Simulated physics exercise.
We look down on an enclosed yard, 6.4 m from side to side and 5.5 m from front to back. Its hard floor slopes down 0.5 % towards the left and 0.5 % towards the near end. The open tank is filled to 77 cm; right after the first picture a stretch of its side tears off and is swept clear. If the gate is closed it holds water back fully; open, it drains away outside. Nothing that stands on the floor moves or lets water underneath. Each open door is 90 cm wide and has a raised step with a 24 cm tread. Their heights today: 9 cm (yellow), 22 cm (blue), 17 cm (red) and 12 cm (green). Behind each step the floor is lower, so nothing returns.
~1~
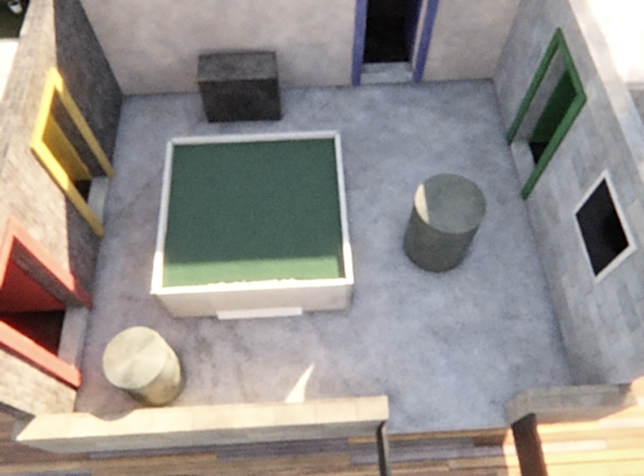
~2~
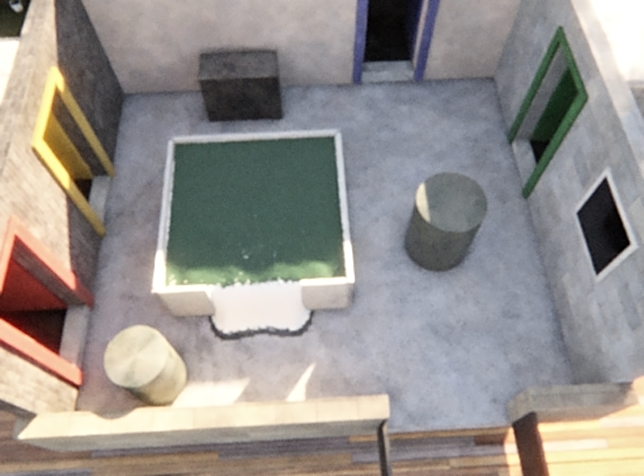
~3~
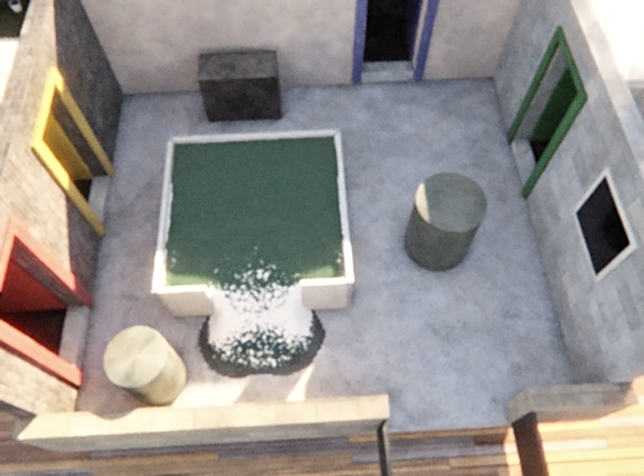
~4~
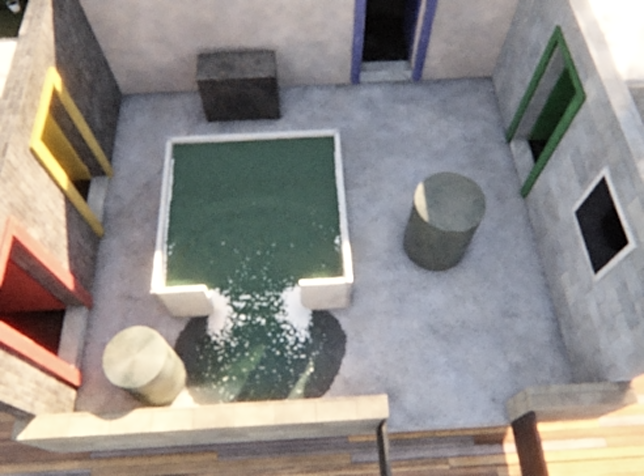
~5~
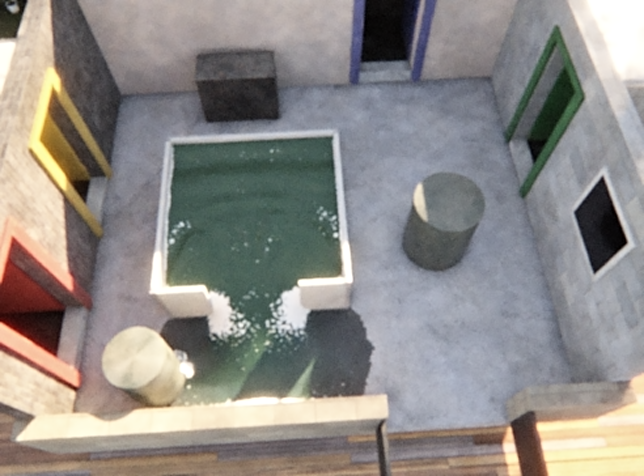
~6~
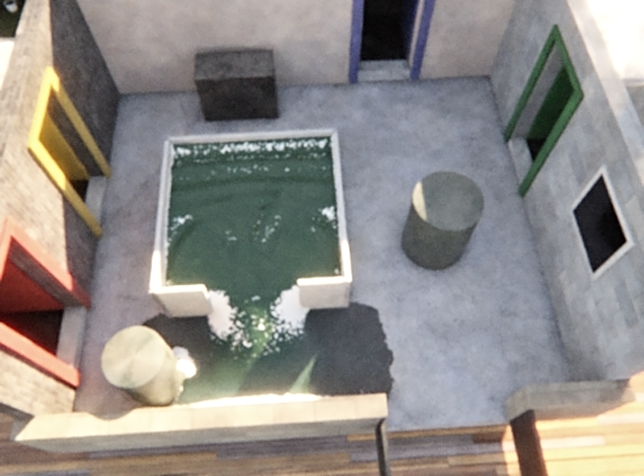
Green water pours through a gap in the tank's near side and spreads across the yard floor.
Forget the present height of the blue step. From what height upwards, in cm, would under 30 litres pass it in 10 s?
Some 7.5 cm above the ground.
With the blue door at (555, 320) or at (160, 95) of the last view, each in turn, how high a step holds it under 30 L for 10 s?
Roughly 19 and 16 cm.
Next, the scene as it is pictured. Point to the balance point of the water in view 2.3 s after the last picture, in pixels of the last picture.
Around (272, 284).
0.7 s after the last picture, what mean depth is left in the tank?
About 56 cm.
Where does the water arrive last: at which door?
Last comes the blue one.
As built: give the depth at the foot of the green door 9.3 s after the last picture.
About 5.5 cm.
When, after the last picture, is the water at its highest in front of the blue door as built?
Around 5.5 s.
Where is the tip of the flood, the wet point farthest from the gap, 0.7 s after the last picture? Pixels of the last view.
Around (501, 400).
Then, 0.7 s after the last picture water covers 20 % of the floor, deepest (57 cm) near (217, 403); it has not reached the blue door.
Then, 2.3 s after the last picture water covers 55 % of the floor, deepest (40 cm) near (245, 402); it has not reached the blue door.
Then, 9.3 s after the last picture water covers 100 % of the floor, deepest (19 cm) near (142, 96); 11 cm at the blue door, 0 litres in over its 22 cm step.
At the blue door as built, the water peaked near 12 cm, 5.5 s after the last picture.
With a step of 6.5 cm, 44 litres would have come in within the 10 s; with 8.5 cm, 17 litres. So under 30 litres takes about 7.5 cm.
